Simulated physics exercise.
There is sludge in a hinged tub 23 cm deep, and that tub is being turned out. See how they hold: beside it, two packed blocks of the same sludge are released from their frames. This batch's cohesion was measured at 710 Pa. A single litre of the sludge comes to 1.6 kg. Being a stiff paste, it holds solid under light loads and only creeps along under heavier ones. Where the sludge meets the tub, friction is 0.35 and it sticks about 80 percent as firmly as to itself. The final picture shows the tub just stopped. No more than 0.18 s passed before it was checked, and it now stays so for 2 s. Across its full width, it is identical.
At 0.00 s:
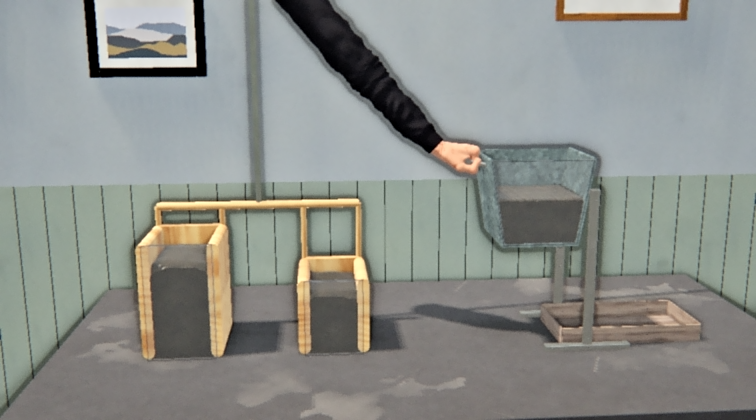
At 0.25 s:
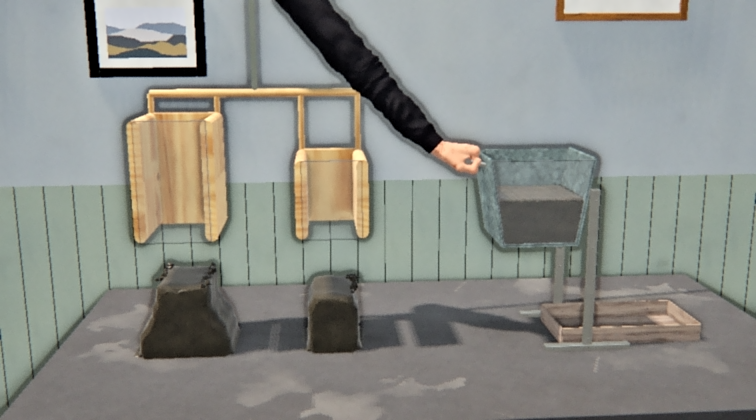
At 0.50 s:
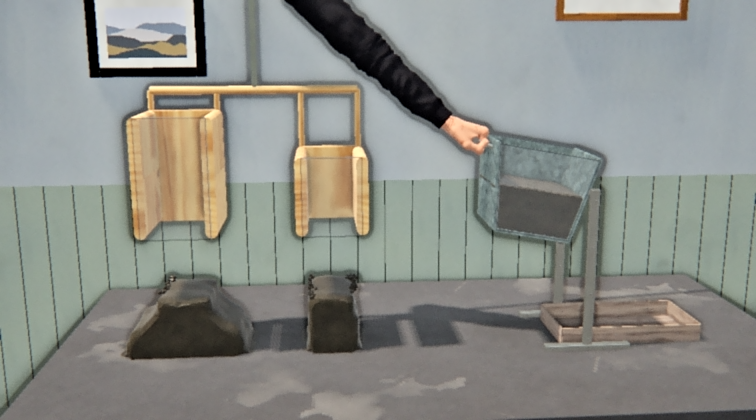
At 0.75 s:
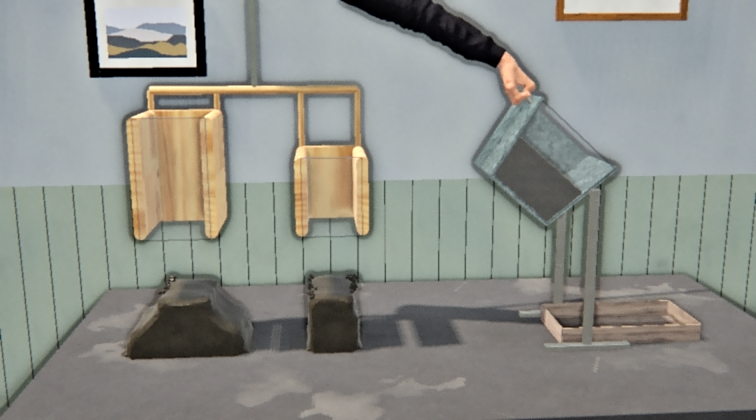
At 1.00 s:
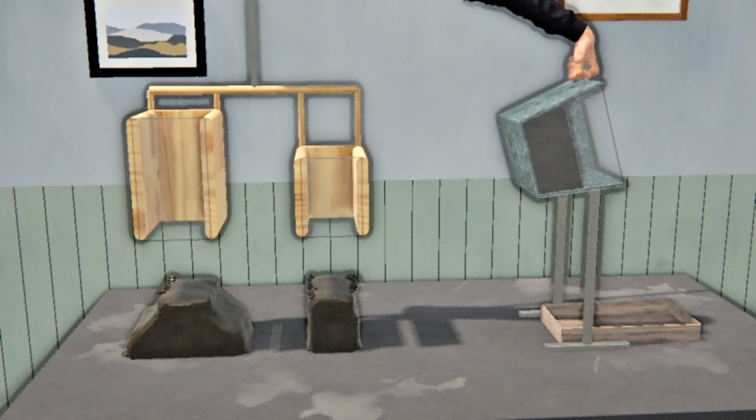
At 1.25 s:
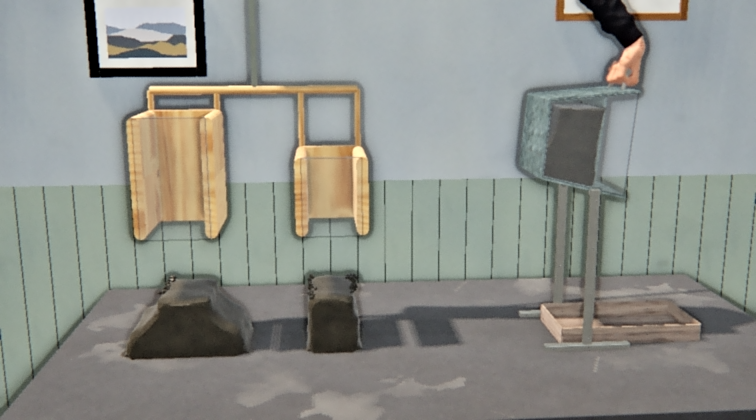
Wooden moulds lifting off two sludge blocks, the left slumping, then a hand tipping a tub of sludge rightward onto its side.
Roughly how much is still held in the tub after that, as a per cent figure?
The amount still held in the tub is about 49 per cent.
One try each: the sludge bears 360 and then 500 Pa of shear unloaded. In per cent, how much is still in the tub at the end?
Roughly 25 % followed by roughly 40 %.
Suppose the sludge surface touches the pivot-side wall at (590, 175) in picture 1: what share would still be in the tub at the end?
I'd guess around 0 in a hundred.
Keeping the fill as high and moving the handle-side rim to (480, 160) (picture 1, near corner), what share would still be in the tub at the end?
I'd put it at close to 40 per cent.
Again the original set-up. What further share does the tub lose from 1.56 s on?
Later share of the load: Approx. 30 %.
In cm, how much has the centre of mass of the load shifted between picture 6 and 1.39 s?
5 cm.
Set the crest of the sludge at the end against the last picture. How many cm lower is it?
13 cm or so.
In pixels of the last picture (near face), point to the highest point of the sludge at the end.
Near (588, 157).
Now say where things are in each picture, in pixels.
Handle-side rim at (493, 161), tilt 0 degrees; highest point of the sludge at (567, 199); test blocks 27 cm, 17 cm high (left to right), in the first frame.
Handle-side rim at (493, 161), tilt 0 degrees; highest point of the sludge at (567, 199); test blocks 21 cm, 17 cm high (left to right), in the second frame.
Handle-side rim at (501, 143), tilt 10 degrees; highest point of the sludge at (504, 185); test blocks 17 cm, 16 cm high (left to right), in the third frame.
Handle-side rim at (544, 100), tilt 42 degrees; highest point of the sludge at (523, 138); test blocks 17 cm, 16 cm high (left to right), in the fourth frame.
Handle-side rim at (602, 85), tilt 74 degrees; highest point of the sludge at (565, 106); test blocks 17 cm, 16 cm high (left to right), in the fifth frame.
Handle-side rim at (639, 94), tilt 95 degrees; highest point of the sludge at (566, 108); test blocks 17 cm, 16 cm high (left to right), in the sixth frame.
By 1.39 s, the tub is at 95 degrees and holds 100 %.
By 1.56 s, the tub is at 95 degrees and holds 81 %.
By 1.73 s, the tub is at 95 degrees and holds 58 %.
By 1.90 s, the tub is at 95 degrees and holds 50 %.
By 3.25 s, at the end, the tub is at 95 degrees and holds 49 %.
